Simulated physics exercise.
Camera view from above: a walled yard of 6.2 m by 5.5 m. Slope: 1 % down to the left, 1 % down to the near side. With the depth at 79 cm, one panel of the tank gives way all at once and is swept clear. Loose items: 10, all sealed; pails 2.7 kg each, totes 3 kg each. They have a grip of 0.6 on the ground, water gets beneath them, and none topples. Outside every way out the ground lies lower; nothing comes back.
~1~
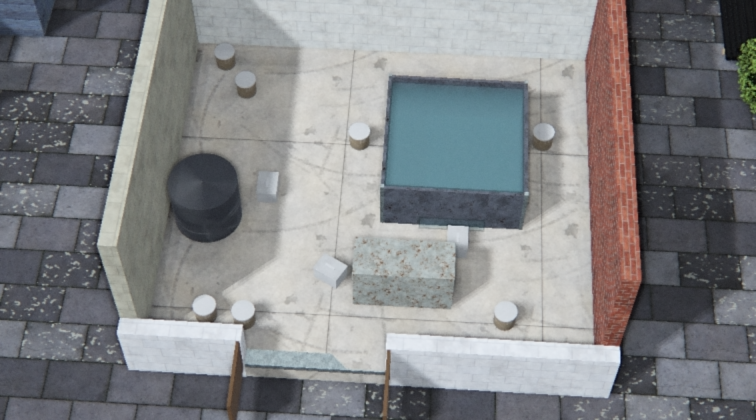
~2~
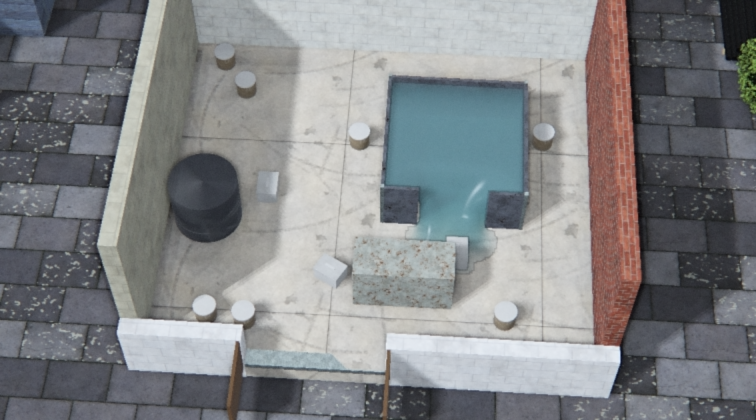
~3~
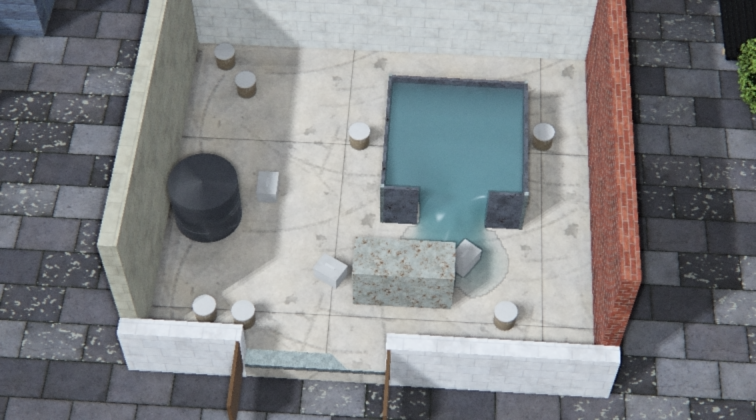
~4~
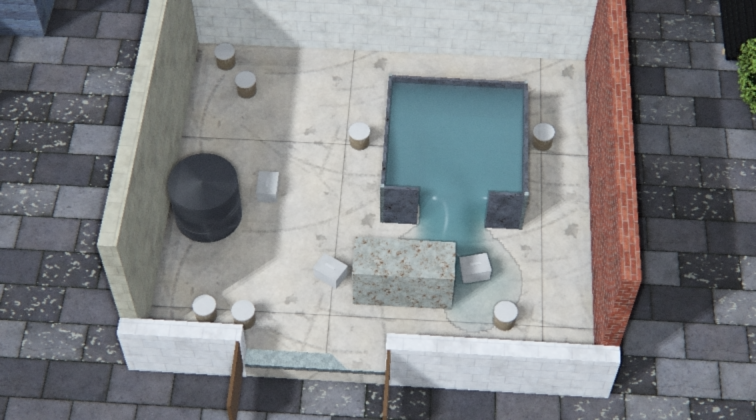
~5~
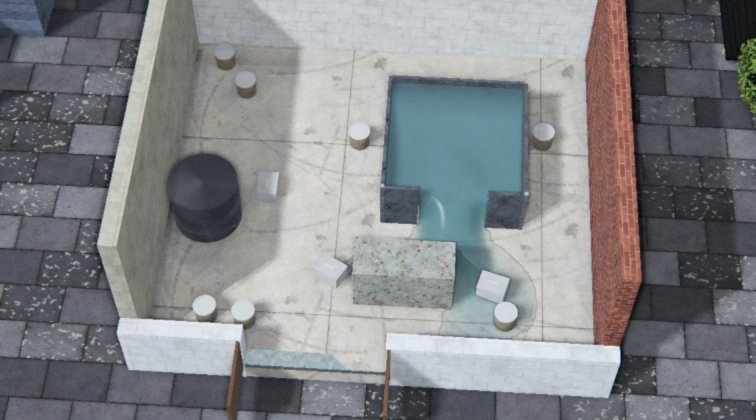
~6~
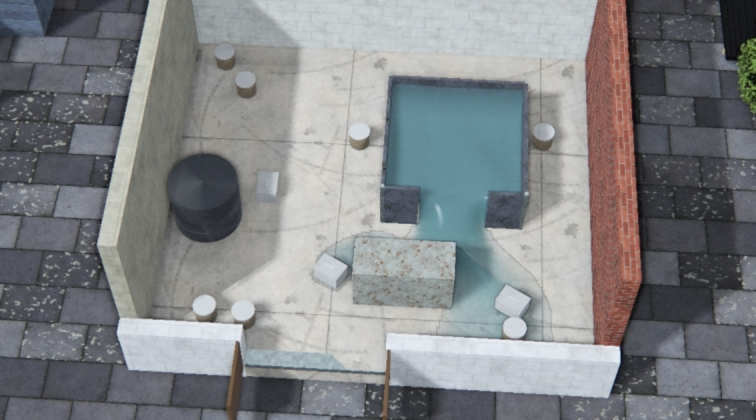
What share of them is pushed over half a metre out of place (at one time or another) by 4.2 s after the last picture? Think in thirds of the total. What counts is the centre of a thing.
Highest of the three bands.
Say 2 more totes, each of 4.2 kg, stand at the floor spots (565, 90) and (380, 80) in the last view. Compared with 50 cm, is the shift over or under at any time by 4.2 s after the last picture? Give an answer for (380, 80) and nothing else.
For that one, the shift is not that far.
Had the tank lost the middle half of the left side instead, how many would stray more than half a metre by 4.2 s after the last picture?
Then the count would be 6.
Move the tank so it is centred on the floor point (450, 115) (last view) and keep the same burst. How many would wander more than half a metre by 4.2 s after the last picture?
In that case the number is 7.
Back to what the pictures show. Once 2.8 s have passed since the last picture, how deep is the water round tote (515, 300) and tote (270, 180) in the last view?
First roughly 7 cm, second roughly 12 cm.
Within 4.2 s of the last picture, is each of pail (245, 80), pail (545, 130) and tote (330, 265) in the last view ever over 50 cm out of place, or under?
In that order: Less, over, over.
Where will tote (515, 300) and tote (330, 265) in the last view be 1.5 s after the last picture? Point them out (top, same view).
(578, 303) and (313, 291), roughly.
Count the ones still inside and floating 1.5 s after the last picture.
Total: 3.
Then, 0.4 s after the last picture 2 of 10 are over 50 cm from their spots; 2 afloat.
Then, 1.5 s after the last picture 3 of 10 are over 50 cm from their spots; 3 afloat.
Then, 2.8 s after the last picture 6 of 10 are over 50 cm from their spots; 8 afloat.
Then, 4.2 s after the last picture 7 of 10 are over 50 cm from their spots, and 7 have been at some point; 8 afloat.
